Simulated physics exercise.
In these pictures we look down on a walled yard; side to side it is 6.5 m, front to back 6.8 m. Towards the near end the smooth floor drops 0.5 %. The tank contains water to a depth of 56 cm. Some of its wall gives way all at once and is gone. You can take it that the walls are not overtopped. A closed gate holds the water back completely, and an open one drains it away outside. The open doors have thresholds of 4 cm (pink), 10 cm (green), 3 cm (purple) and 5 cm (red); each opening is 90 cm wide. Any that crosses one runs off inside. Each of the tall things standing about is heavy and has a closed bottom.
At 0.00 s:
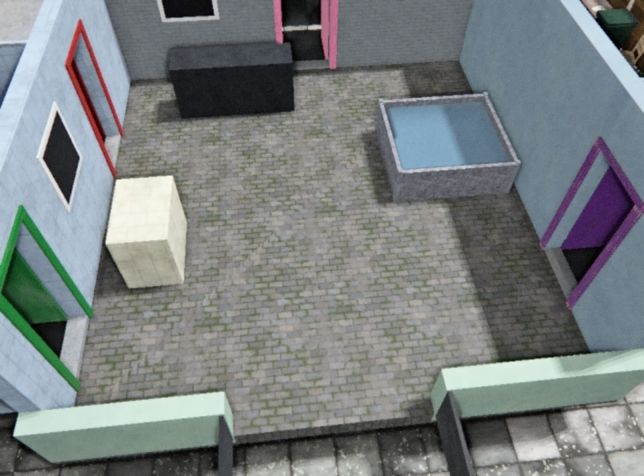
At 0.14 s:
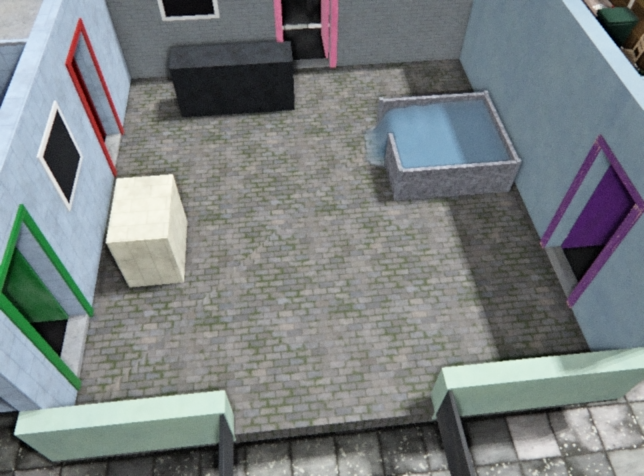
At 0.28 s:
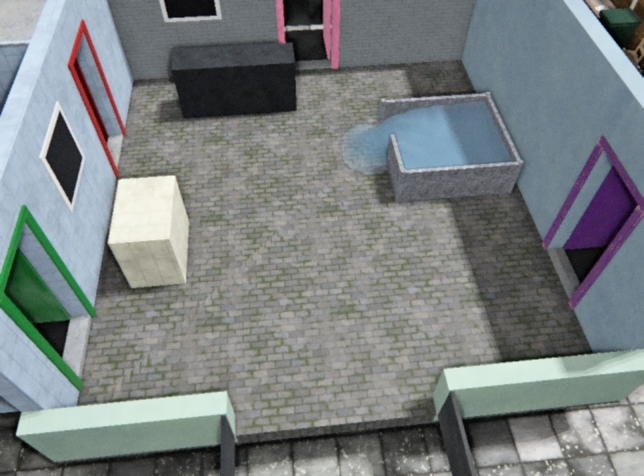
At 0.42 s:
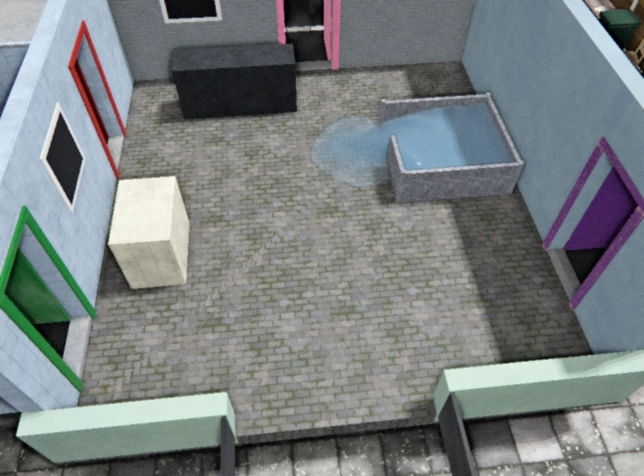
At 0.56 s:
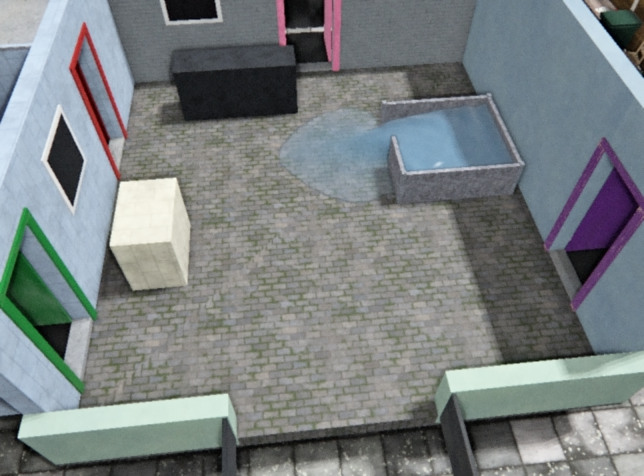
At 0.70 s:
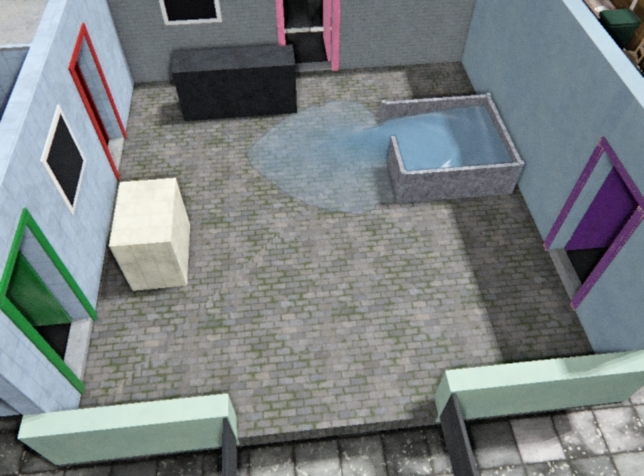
The clip opens on a walled yard with coloured doorways, a dark block, a pale block and a still, water-filled stone tank on the right. Part of the tank's left wall disappears, and water pours out leftward, fanning across the paving in a widening, thinning sheet while the tank's level lowers.
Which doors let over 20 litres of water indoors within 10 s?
The pink door: Over 20 litres, the green door: 20 litres or less, the purple door: 20 litres or less, the red door: Over 20 litres.
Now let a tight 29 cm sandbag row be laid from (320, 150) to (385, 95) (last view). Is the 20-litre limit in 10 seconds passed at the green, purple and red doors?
Moved that way: Green holds, purple holds, red holds.
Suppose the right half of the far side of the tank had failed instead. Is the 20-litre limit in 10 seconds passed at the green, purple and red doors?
Then it goes green fine, purple fine, red fine.
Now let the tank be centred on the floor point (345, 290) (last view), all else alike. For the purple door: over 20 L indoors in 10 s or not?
Against the limit, the purple door gets no more than that.
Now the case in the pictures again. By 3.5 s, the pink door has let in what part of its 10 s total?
Some 65 per cent by then.
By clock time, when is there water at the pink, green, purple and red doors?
Going door by door, pink gets it at 1.6 s, green at 3.4 s, purple not within the 10 s, red at 1.6 s.
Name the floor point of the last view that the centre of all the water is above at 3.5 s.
The water's centre is around (321, 165).
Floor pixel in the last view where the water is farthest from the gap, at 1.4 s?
I'd put it close to (155, 147).
After 1.4 s water covers 25 % of the floor and is deepest (27 cm) near (374, 145); pink door not reached, green door not reached, purple door not reached, red door not reached.
After 2.2 s water covers 35 % of the floor and is deepest (20 cm) near (374, 145); pink door 8 cm at the sill, 15 L in, green door not reached, purple door not reached, red door 15 cm at the sill, 6 L in.
After 3.5 s water covers 40 % of the floor and is deepest (18 cm) near (124, 149); pink door 7 cm at the sill, 48 L in, green door 1 cm at the sill, 0 L in, purple door not reached, red door 16 cm at the sill, 101 L in.
After 6.0 s water covers 50 % of the floor and is deepest (11 cm) near (124, 149); pink door 5 cm at the sill, 66 L in, green door 3 cm at the sill, 0 L in, purple door not reached, red door 10 cm at the sill, 175 L in.
After 10.0 s water covers 70 % of the floor and is deepest (6 cm) near (126, 135); pink door 4 cm at the sill, 72 L in, green door 4 cm at the sill, 0 L in, purple door not reached, red door 5 cm at the sill, 199 L in.
